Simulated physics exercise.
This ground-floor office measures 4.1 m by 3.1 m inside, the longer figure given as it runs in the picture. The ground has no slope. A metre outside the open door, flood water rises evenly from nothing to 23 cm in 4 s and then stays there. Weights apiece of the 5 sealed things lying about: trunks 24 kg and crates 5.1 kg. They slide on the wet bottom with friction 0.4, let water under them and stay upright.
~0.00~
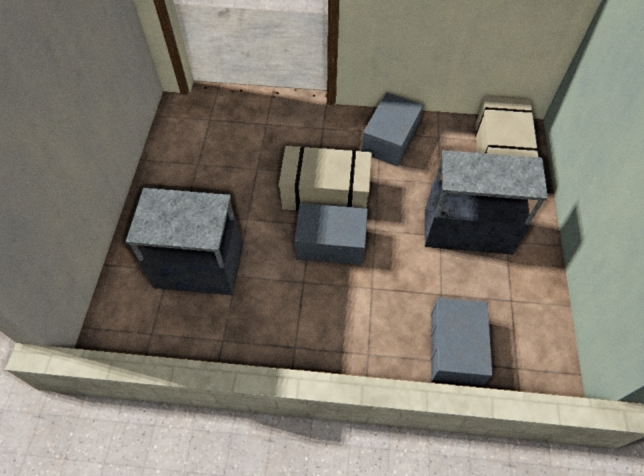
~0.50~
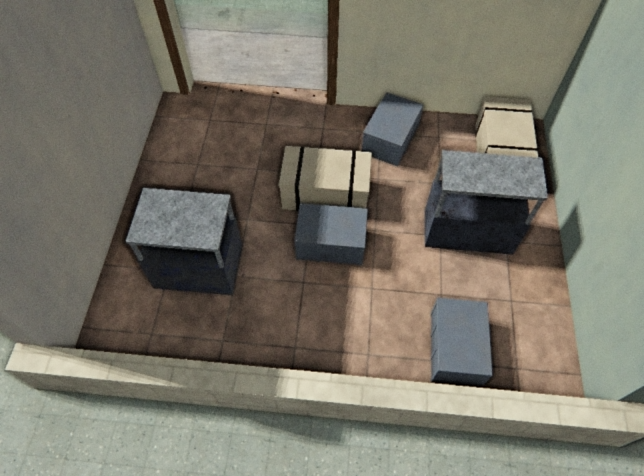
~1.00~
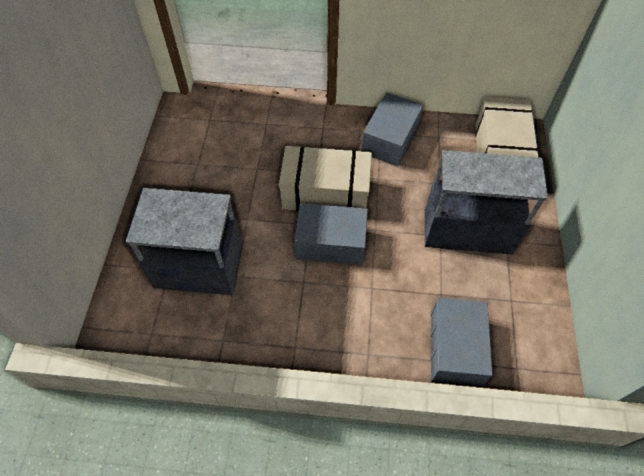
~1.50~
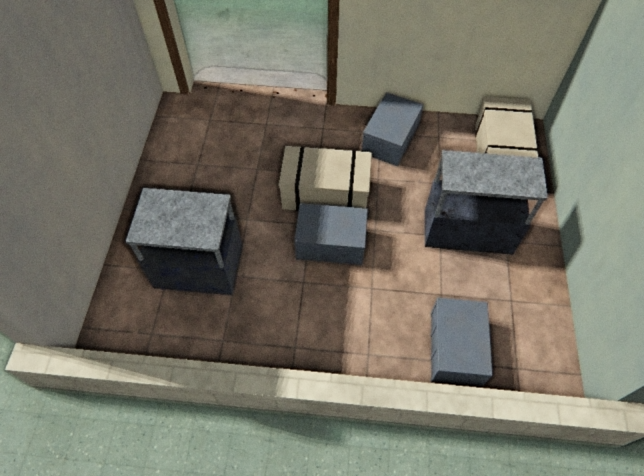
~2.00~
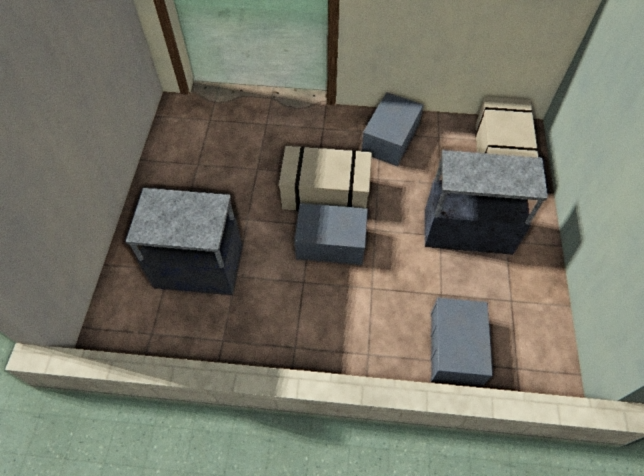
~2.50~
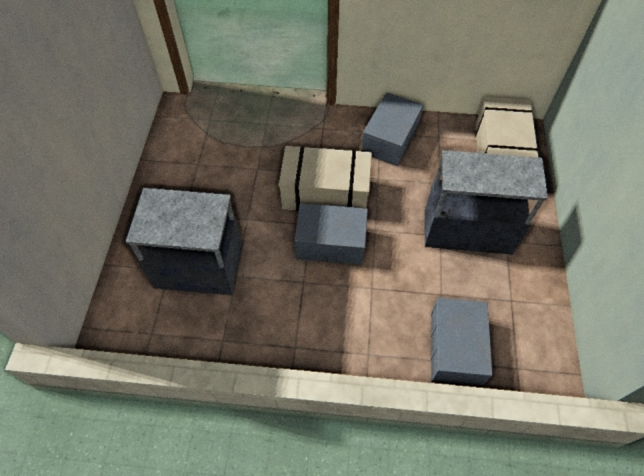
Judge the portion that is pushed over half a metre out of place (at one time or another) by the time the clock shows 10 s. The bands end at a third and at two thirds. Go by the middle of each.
Share: One to two thirds.
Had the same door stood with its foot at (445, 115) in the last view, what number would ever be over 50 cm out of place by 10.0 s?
Then 4.
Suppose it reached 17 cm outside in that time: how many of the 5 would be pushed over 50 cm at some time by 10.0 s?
Then 3.
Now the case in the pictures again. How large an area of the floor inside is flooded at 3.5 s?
About 3.0 m2.
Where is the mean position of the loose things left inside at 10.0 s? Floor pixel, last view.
Around (459, 251).
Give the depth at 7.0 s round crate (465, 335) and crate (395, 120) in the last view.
Roughly 6 and 1 cm.
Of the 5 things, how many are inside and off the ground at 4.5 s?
I count 0.
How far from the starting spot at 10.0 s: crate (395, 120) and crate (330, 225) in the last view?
In turn: 30 cm, 150 cm.
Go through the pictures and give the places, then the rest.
A trunk at (511, 128), on the bottom; a crate at (464, 335), on the bottom; water covers 0.0 m2; 0 of 5 have shifted, in the first frame.
A trunk at (511, 128) rests on the ground; a crate at (464, 335), on the bottom; 0.0 m2 under water; 0 of 5 have shifted, in the second frame.
A trunk at (511, 128) rests on the ground; a crate at (464, 335) rests on the ground; water covers 0.0 m2; 0 of 5 have shifted, in the third frame.
A trunk at (511, 128) rests on the ground; a crate at (464, 335), on the bottom; 0.0 m2 under water; 0 of 5 have shifted, in the fourth frame.
A trunk at (511, 128), on the bottom; a crate at (464, 335), on the bottom; 0.0 m2 under water; 0 of 5 have shifted, in the fifth frame.
A trunk at (511, 128) rests on the ground; a crate at (464, 335) rests on the ground; 0.8 m2 under water; 0 of 5 have shifted, in the sixth frame.
After 3.5 s 0 of 5 are over 50 cm from their spots; 0 afloat.
After 4.5 s 0 of 5 are over 50 cm from their spots; 0 afloat.
After 7.0 s 3 of 5 are over 50 cm from their spots; 2 afloat.
After 10.0 s 3 of 5 are over 50 cm from their spots, and 3 have been at some point; 5 afloat.
